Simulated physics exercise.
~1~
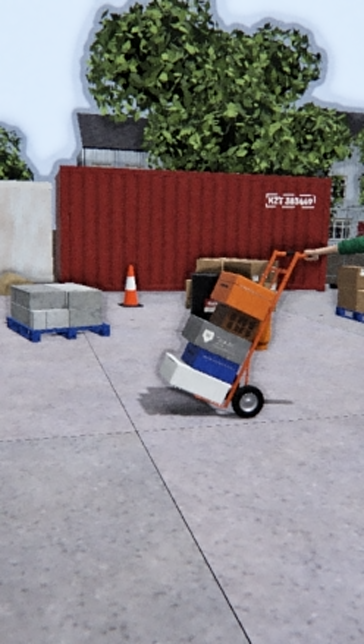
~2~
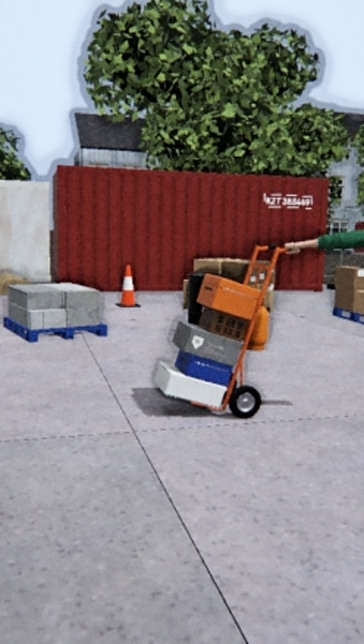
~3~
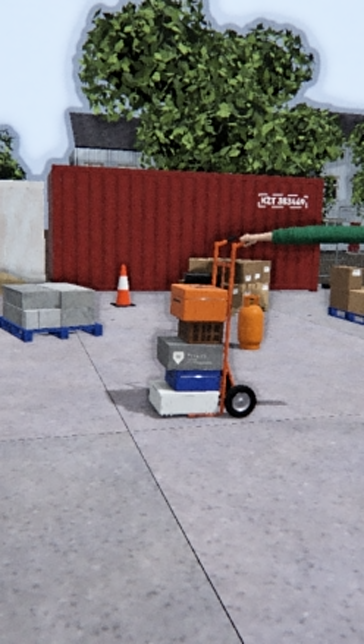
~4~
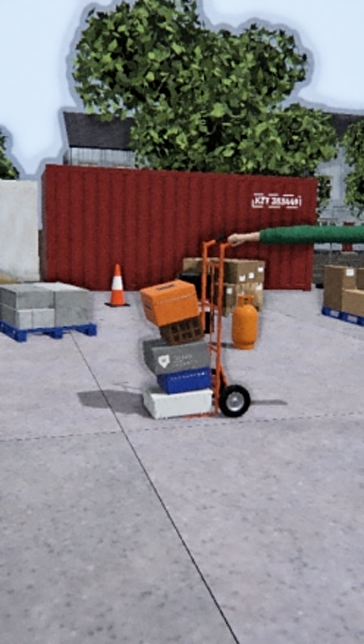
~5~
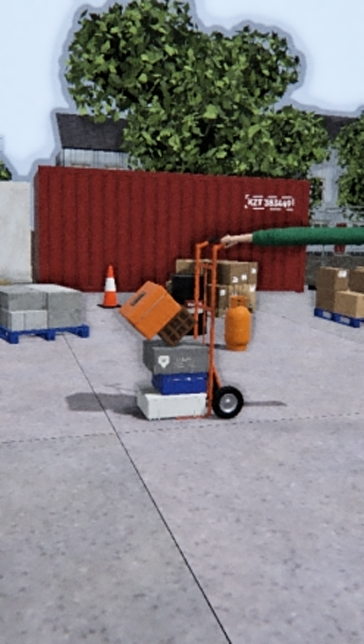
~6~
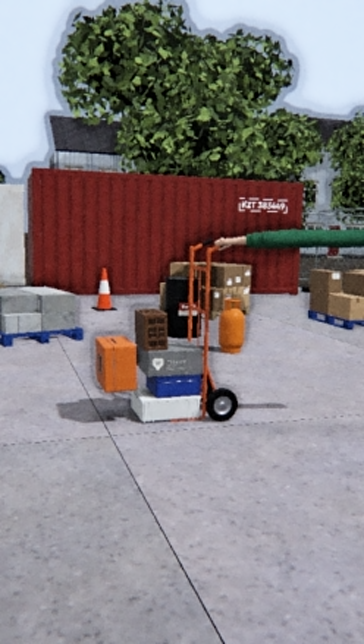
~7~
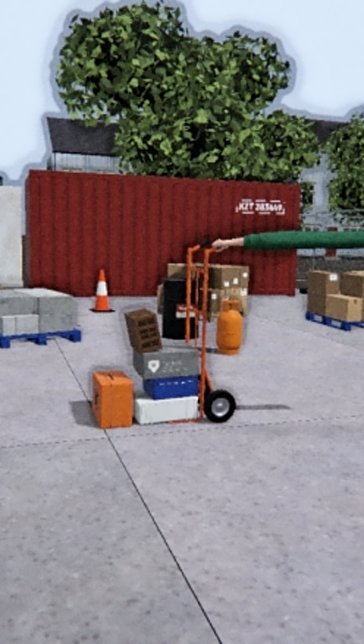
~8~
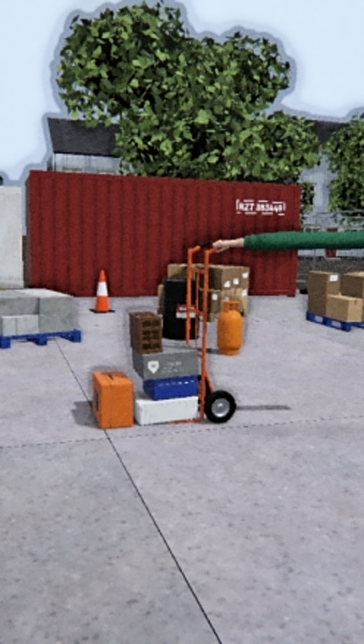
In the video, a green-sleeved arm swings a loaded orange hand truck upright in a paved yard, and the orange toolbox slides off the stack onto the ground at left while the brown crate tips onto its side atop the grey parcel, blue toolbox and white tote, which stay stacked.
